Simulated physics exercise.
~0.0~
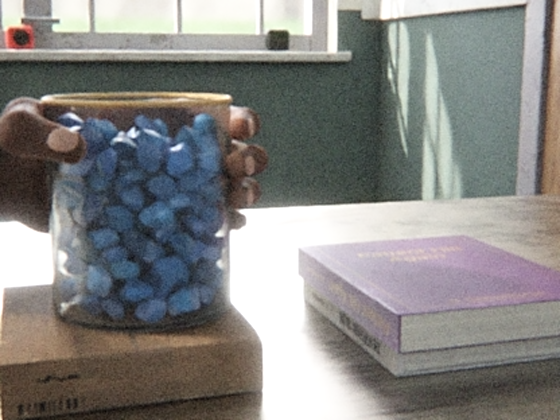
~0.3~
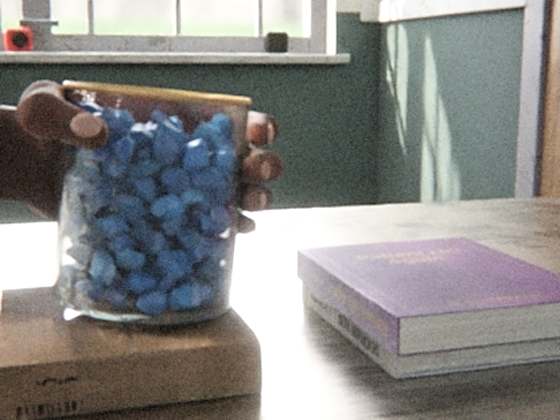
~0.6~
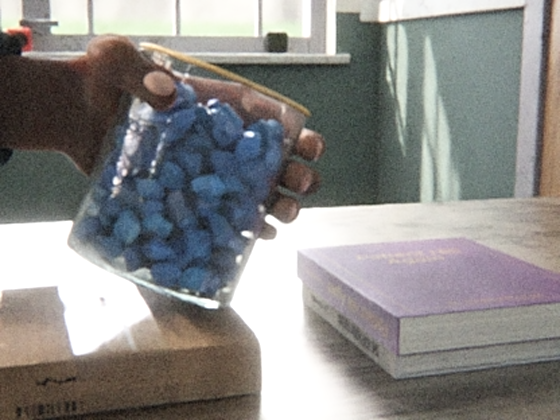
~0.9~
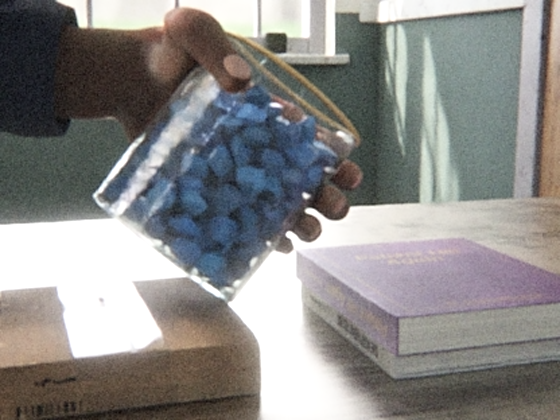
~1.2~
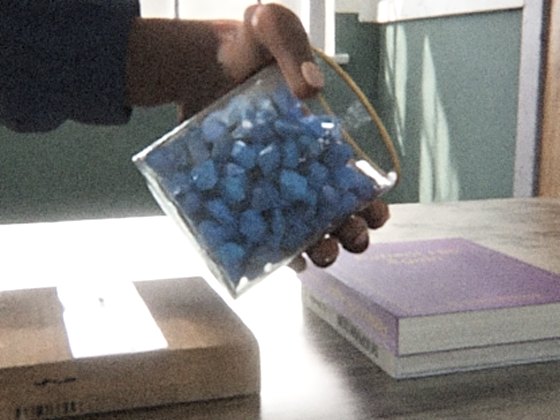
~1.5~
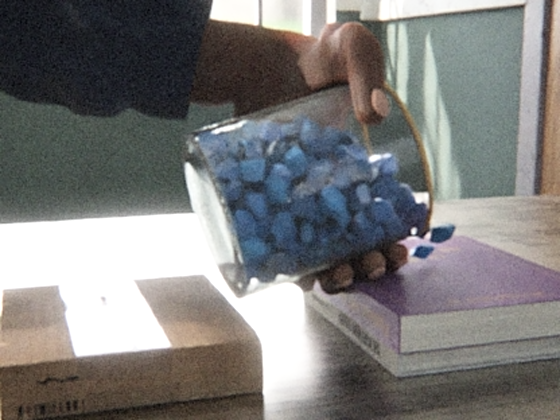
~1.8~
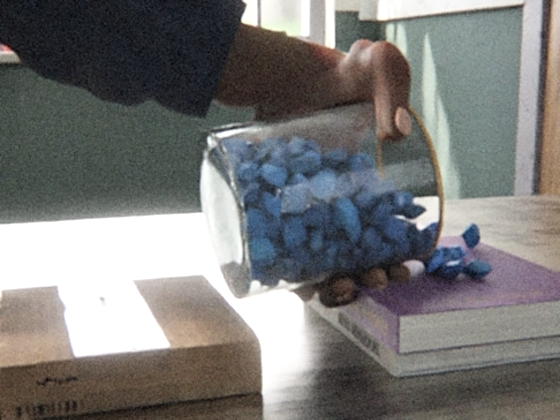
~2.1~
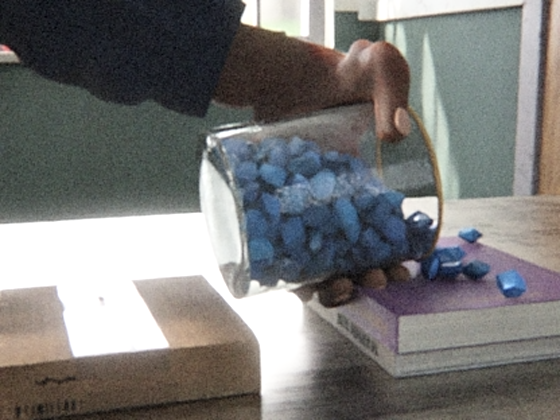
In this clip, a hand lifts a clear glass full of blue stones off a brown box and tips it rightward until it lies nearly sideways against a purple-topped pile of books, where a few stones spill onto the cover while most stay inside.
